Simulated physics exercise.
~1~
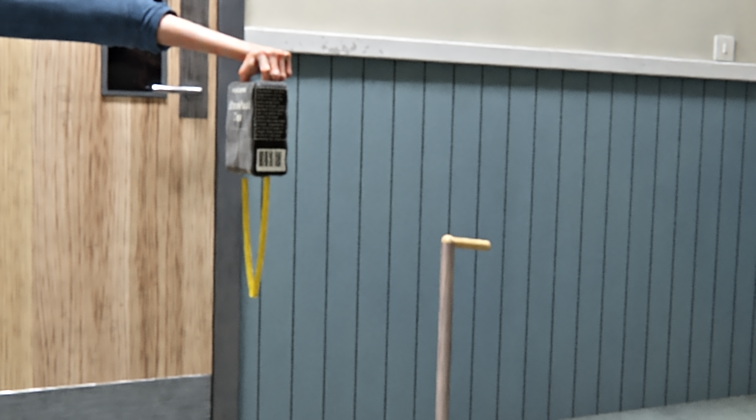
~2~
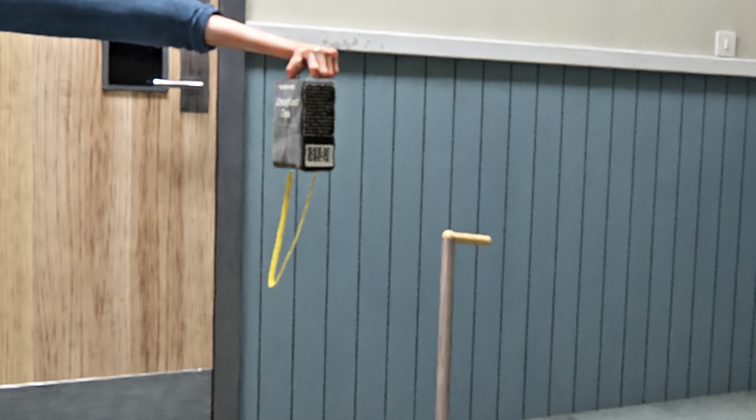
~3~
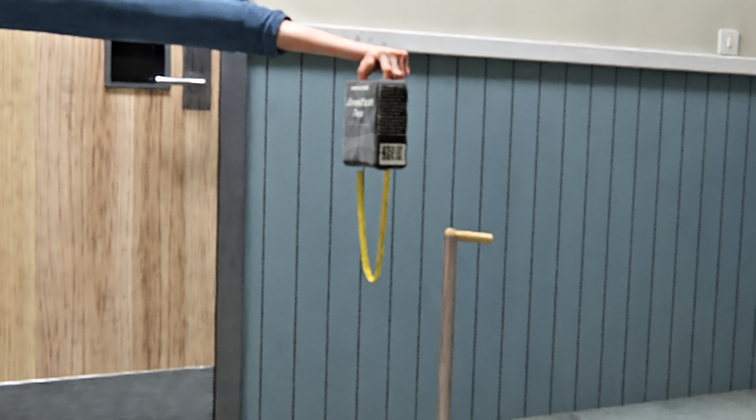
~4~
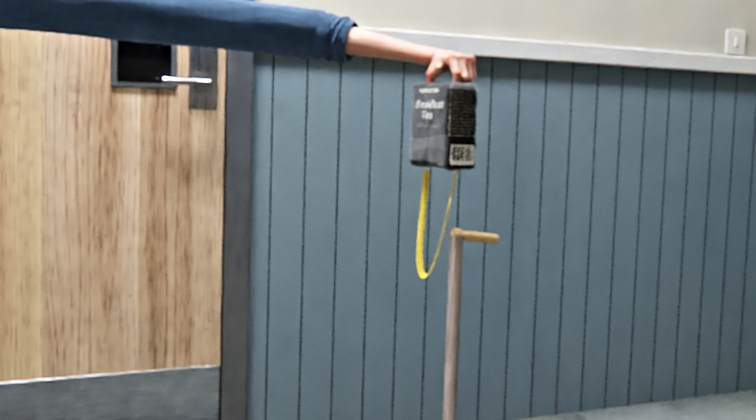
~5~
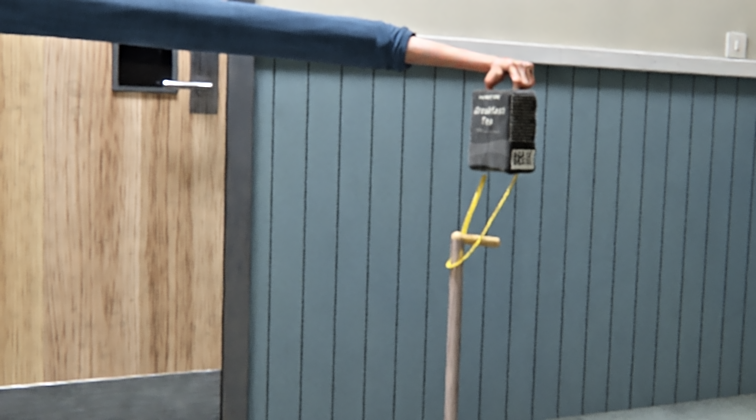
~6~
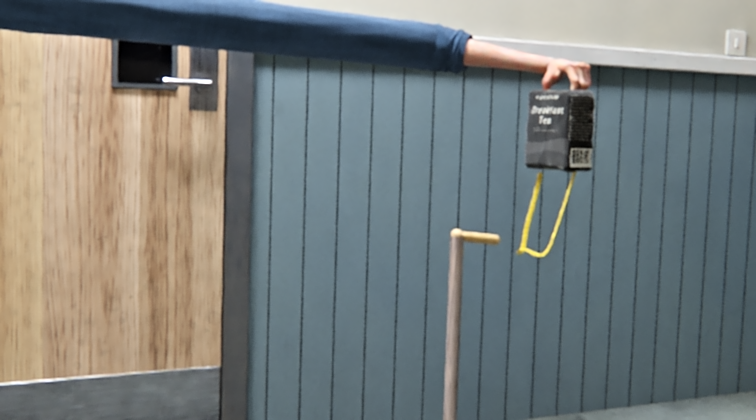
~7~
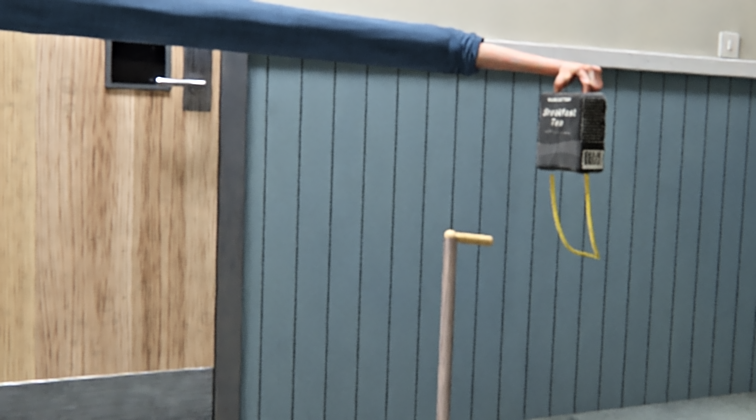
Beside a blue panelled wall, a hand carries a black bag rightward past a hooked post.
